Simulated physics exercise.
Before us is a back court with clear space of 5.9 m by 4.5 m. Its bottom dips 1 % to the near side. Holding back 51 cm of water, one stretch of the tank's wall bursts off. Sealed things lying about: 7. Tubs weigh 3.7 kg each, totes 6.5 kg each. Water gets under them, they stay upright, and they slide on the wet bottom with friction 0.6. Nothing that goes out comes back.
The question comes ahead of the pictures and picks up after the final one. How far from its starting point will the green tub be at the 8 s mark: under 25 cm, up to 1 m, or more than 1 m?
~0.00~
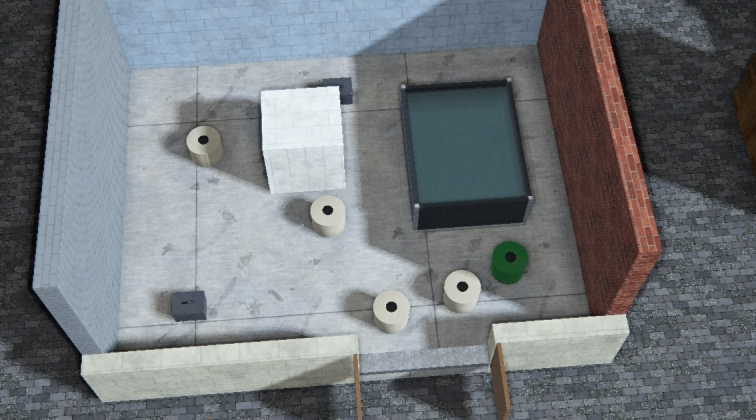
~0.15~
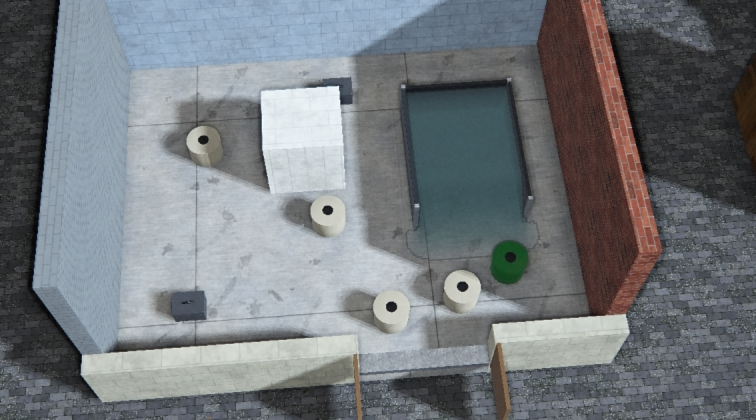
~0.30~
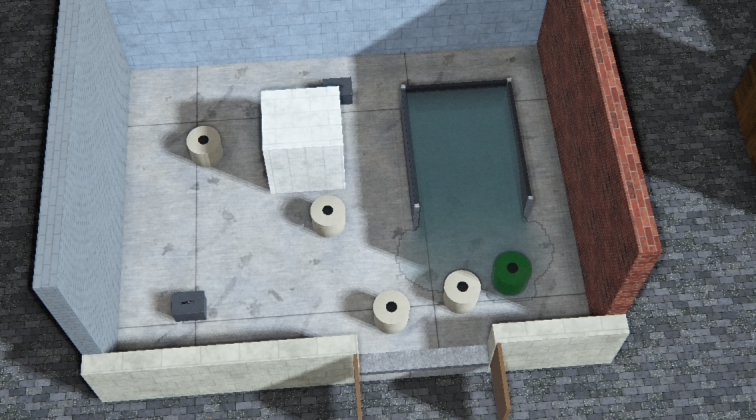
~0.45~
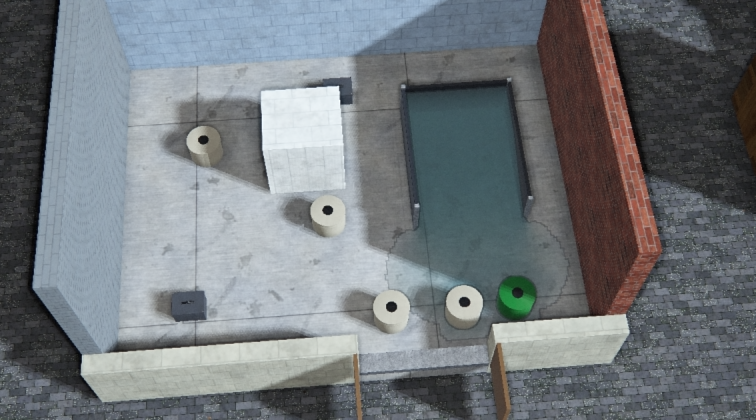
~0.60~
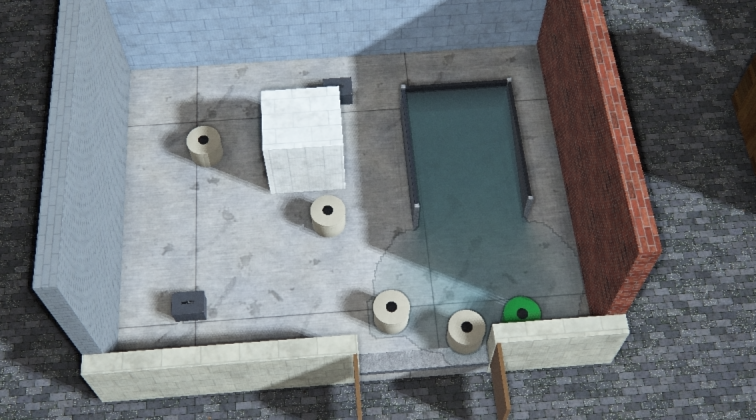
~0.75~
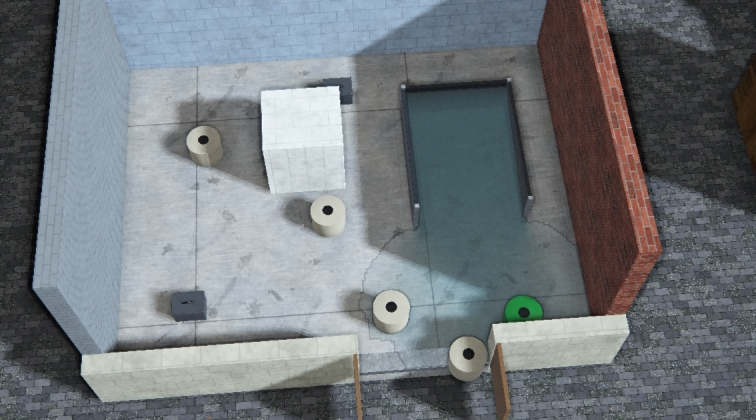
It will be more than 1 m from its start.
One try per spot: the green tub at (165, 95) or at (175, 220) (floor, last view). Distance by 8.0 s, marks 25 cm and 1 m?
In that order: It hardly budges; it hardly budges.
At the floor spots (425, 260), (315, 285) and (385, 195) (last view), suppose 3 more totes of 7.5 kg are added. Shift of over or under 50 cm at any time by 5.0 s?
Lab note - in order: Above threshold / below threshold / below threshold.
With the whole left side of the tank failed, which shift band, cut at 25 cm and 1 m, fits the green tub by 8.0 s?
In that case the green tub holds its place.
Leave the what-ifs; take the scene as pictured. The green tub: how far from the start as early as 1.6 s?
80 cm, give or take.
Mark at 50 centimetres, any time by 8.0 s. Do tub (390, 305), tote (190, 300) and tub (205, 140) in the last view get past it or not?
Item by item, they came out above the mark, below the mark and below the mark.
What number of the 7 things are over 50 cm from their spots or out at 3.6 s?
I get 3.
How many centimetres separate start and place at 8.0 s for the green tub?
Distance: Near 350 cm.
After 1.6 s the green tub is near (565, 297), 0.9 m from its start, afloat; 1 of 7 are out; 2 afloat.
After 3.6 s the green tub is near (556, 184), 1.2 m from its start, afloat; 2 of 7 are out; 1 afloat.
After 5.6 s the green tub is near (525, 59), 3.1 m from its start, afloat; 2 of 7 are out; 1 afloat.
After 8.0 s the green tub is near (384, 58), 3.5 m from its start, afloat; 2 of 7 are out; 1 afloat.
